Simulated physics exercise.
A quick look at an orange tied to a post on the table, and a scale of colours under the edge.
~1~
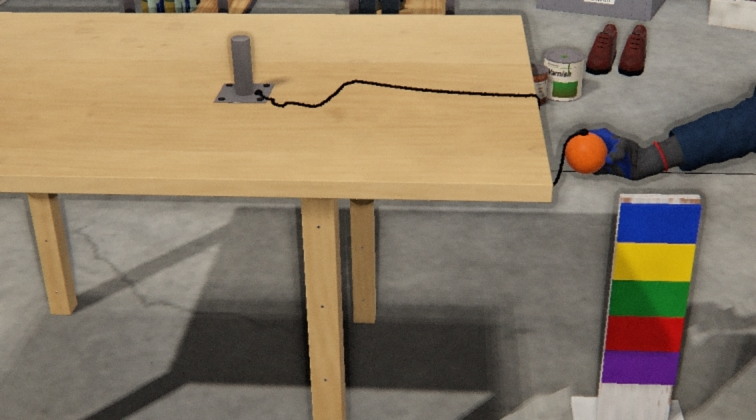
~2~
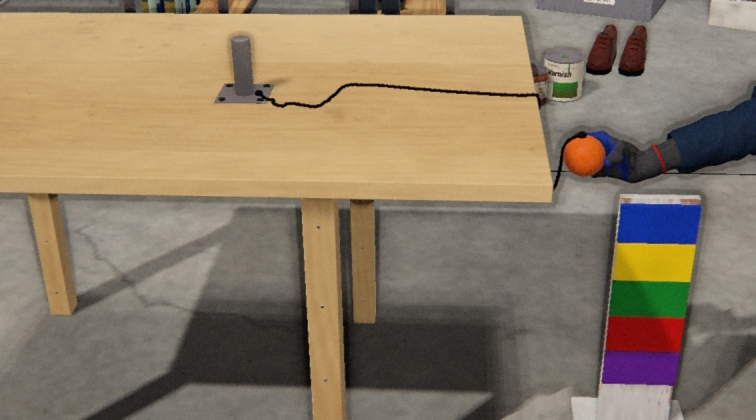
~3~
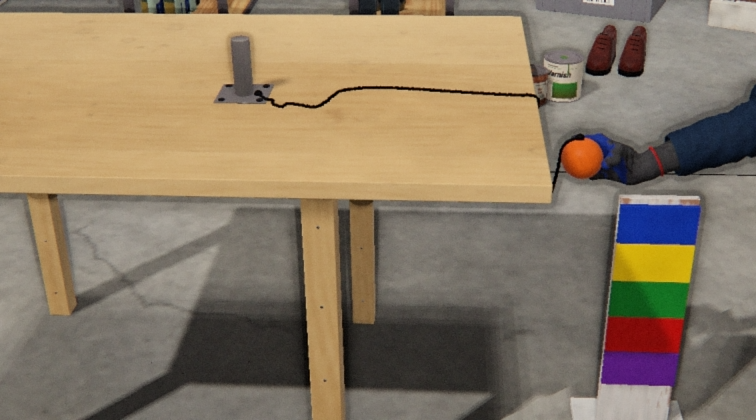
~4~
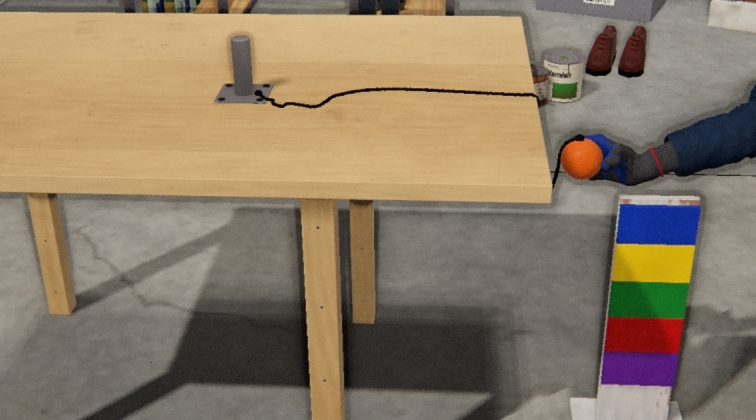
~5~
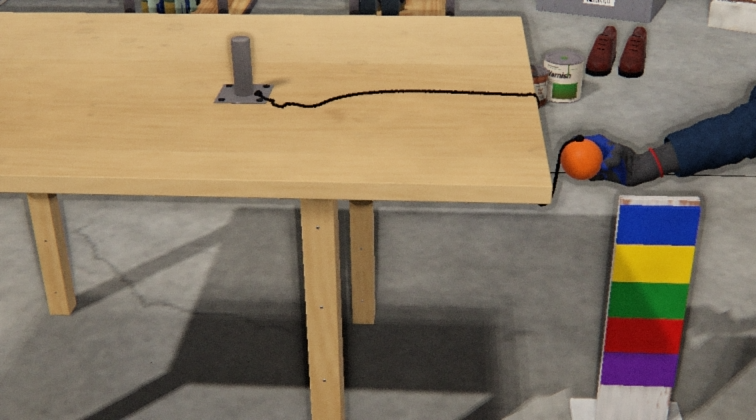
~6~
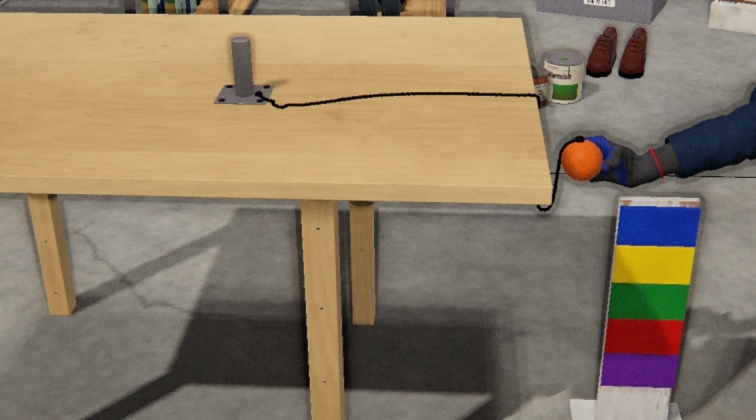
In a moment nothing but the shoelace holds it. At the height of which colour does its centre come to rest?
The shoelace holds its middle at red.
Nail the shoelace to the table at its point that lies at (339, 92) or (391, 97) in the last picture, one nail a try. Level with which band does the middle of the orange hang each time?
In that order: Green; yellow.
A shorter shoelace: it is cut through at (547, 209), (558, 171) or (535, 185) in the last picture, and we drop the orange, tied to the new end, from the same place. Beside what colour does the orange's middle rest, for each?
One after the other, yellow; green; blue.
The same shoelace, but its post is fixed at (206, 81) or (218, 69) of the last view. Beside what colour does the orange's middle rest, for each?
In that order: Green; green.
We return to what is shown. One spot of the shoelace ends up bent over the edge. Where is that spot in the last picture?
Near (507, 95).
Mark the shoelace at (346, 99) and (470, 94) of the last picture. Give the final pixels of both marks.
They go to (373, 97) and to (499, 100).
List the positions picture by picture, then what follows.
In the first picture, orange (586, 153); blue (659, 225); yellow (654, 264); green (649, 300); red (645, 335); purple (640, 369).
In the second picture, orange (584, 156); shoelace through (283, 107) (342, 88) (432, 90) (527, 96) (541, 177).
In the third picture, orange (582, 158).
In the fourth picture, orange (582, 159); shoelace through (283, 107) (356, 91) (450, 92) (537, 108) (537, 193).
In the fifth picture, orange (582, 159).
In the sixth picture, orange (582, 160); shoelace through (283, 108) (374, 96) (469, 94) (536, 127) (541, 210).
Soon after, orange near (567, 324); level with red.
Then, orange near (495, 321); level with red.
Further on, orange near (532, 343); level with red.
At rest, orange near (521, 341); level with red. At red.
